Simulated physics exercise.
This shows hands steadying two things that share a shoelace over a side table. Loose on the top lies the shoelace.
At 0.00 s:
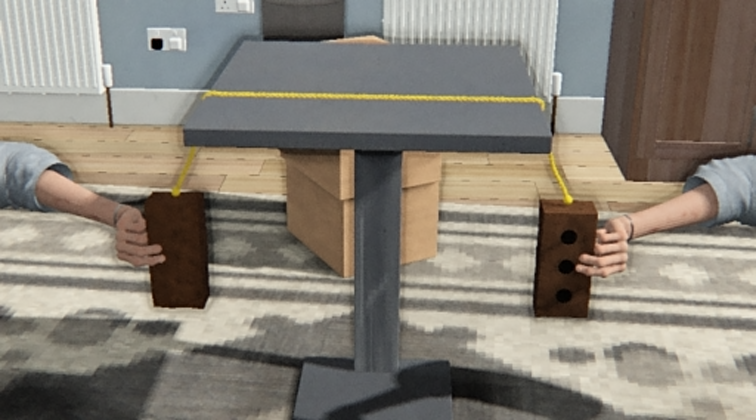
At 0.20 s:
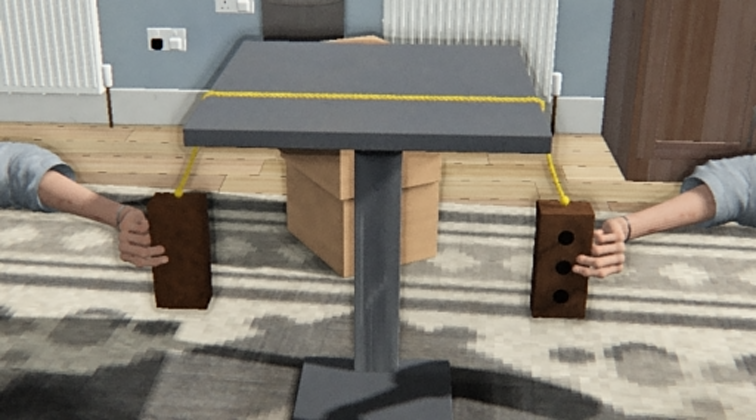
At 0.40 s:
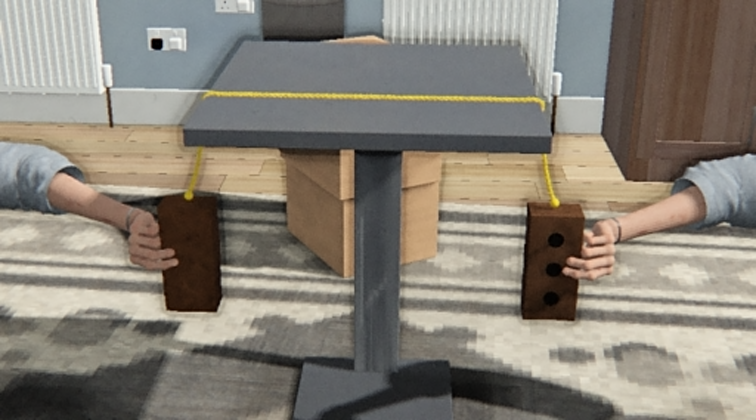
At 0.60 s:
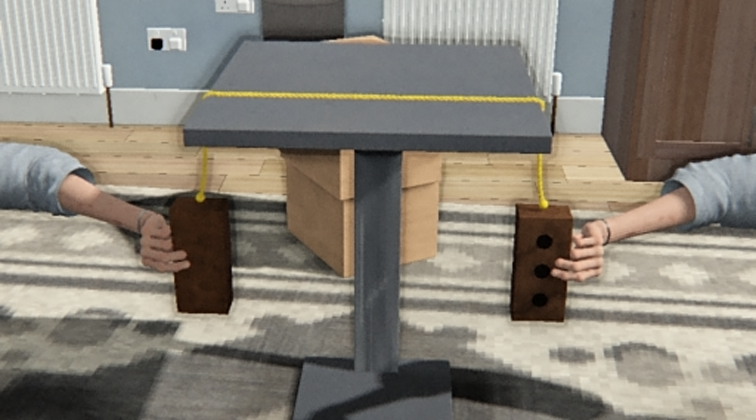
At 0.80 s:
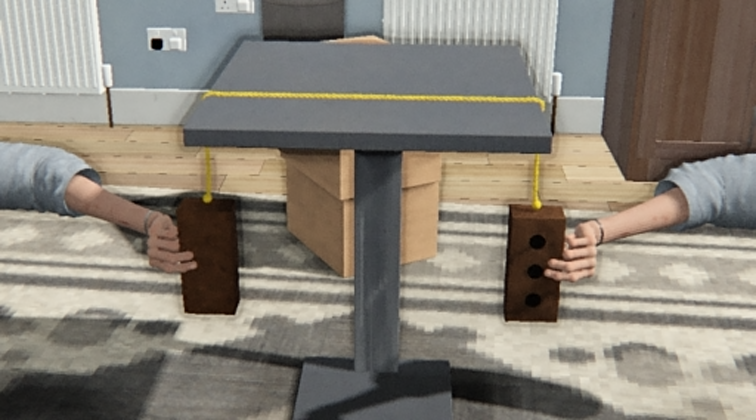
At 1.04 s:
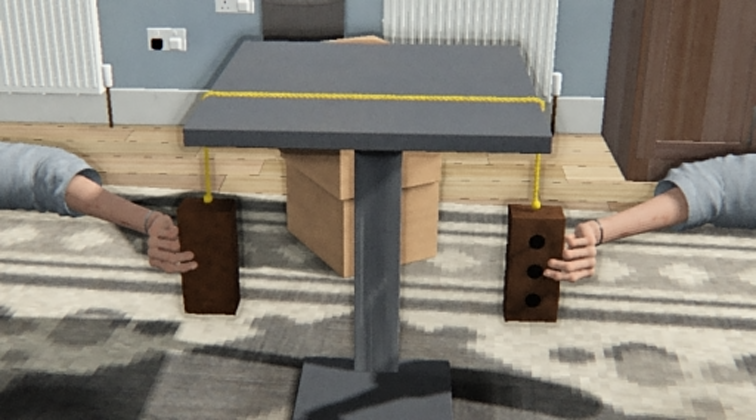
The video shows two hands holding brown bricks joined by a yellow cord draped over a dark grey table. The hands move the bricks slightly inward beneath the table's edges, then keep them nearly still, while the cord across the top stays in place.
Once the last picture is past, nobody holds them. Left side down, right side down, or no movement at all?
No movement.
After 1.50 s, left brick hanging as before near (217, 258); right brick hanging as before near (526, 265).
After 2.24 s, left brick hanging as before near (210, 258); right brick hanging as before near (532, 265).
At rest, left brick hanging as before near (216, 258); right brick hanging as before near (528, 265). The shoelace stays as it is.
